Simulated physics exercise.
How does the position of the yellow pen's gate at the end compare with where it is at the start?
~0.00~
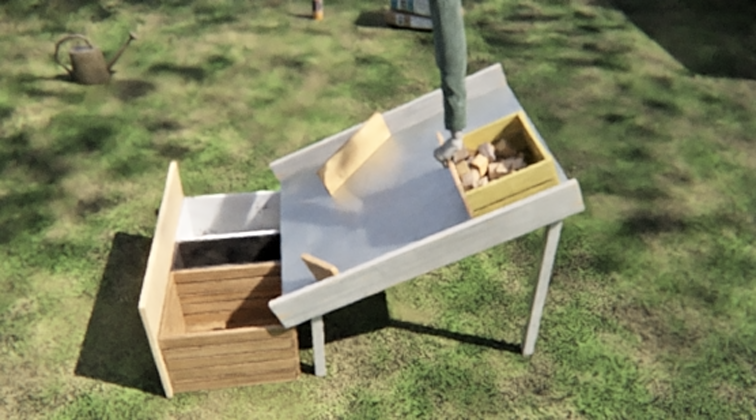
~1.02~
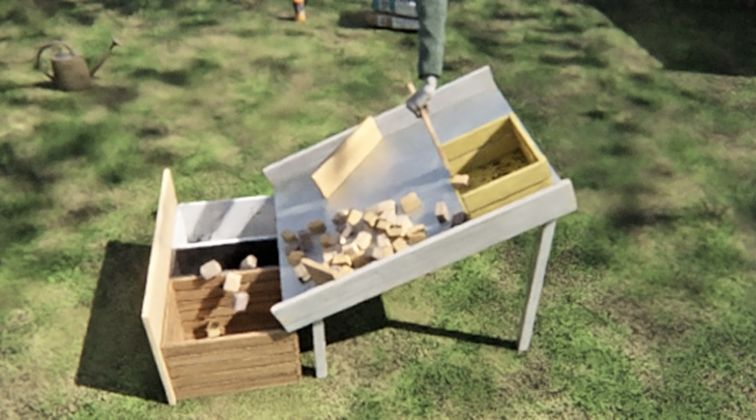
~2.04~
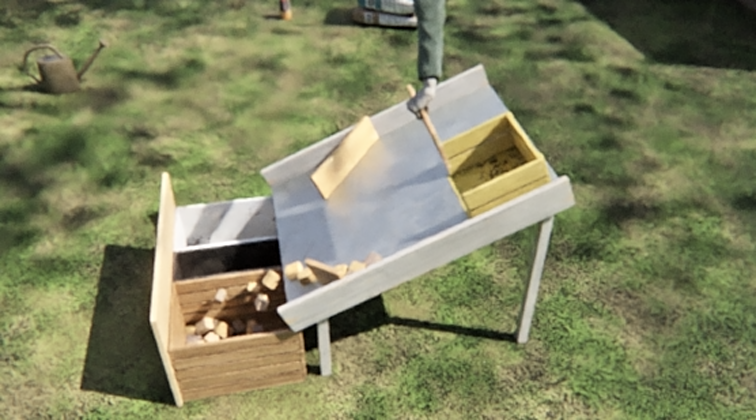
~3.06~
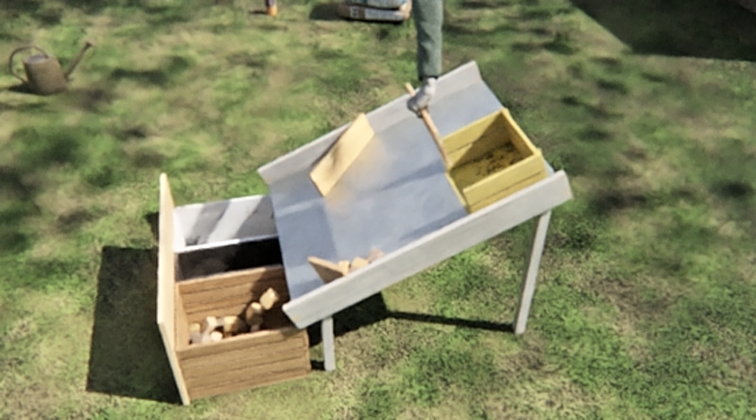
At the start the gate is down across the front of the yellow pen, holding the wooden blocks in. By the end it is higher up and slightly to the left, held by the gloved hand and leaning clear of the pen's opening.
